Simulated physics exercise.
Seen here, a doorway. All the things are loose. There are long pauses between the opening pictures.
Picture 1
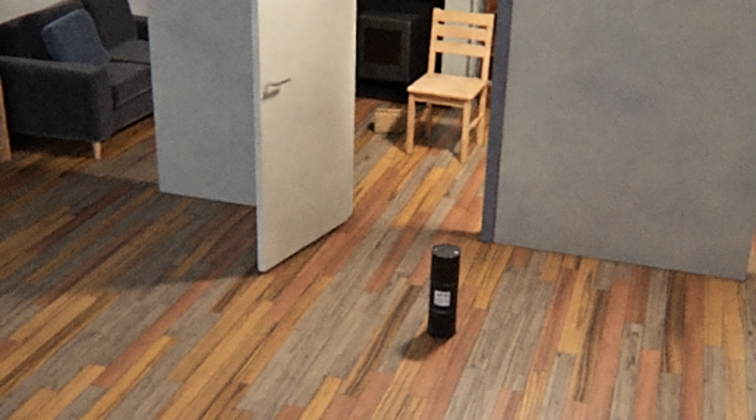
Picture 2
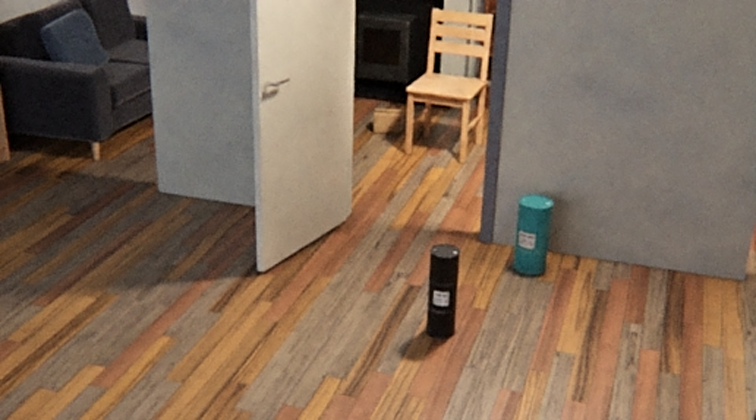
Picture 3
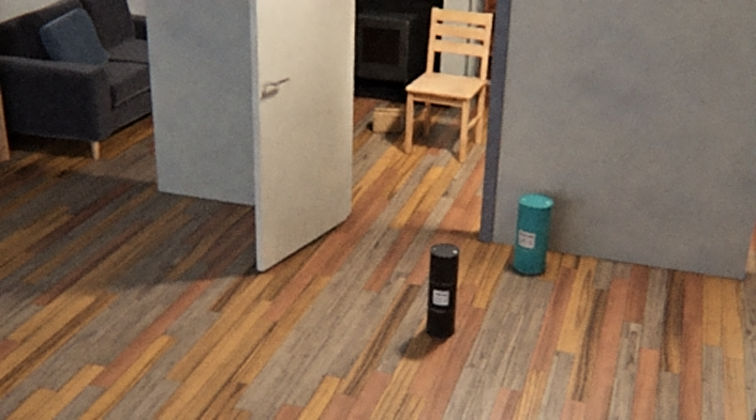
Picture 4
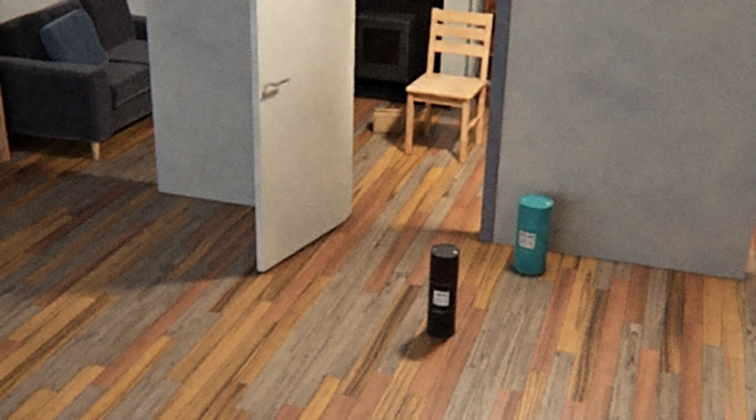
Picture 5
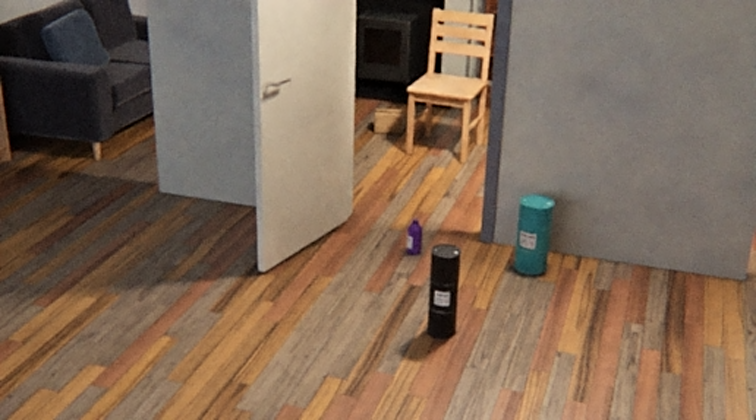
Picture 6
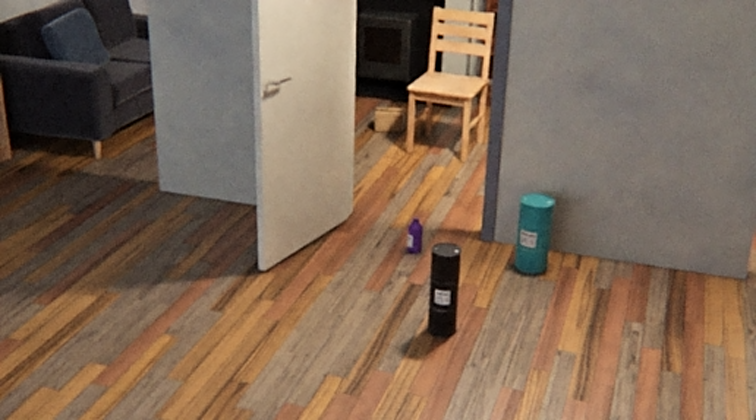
White door standing wide open and still as a turquoise canister, then a small purple bottle, appear near a black canister.
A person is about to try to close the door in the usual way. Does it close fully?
The door shuts.
Then, 0.90 s after the last picture, door 73° open.
Then, 1.60 s after the last picture, door 31° open.
Then, 1.90 s after the last picture, door 14° open; purple bottle slid well along near (436, 224).
Then, 2.10 s after the last picture, door 2° open; purple bottle slid well along near (445, 217).
At rest, door 0° open; moved from the start, purple bottle; the other 2 in place. Seen from the same camera at the end, purple bottle near (447, 215).
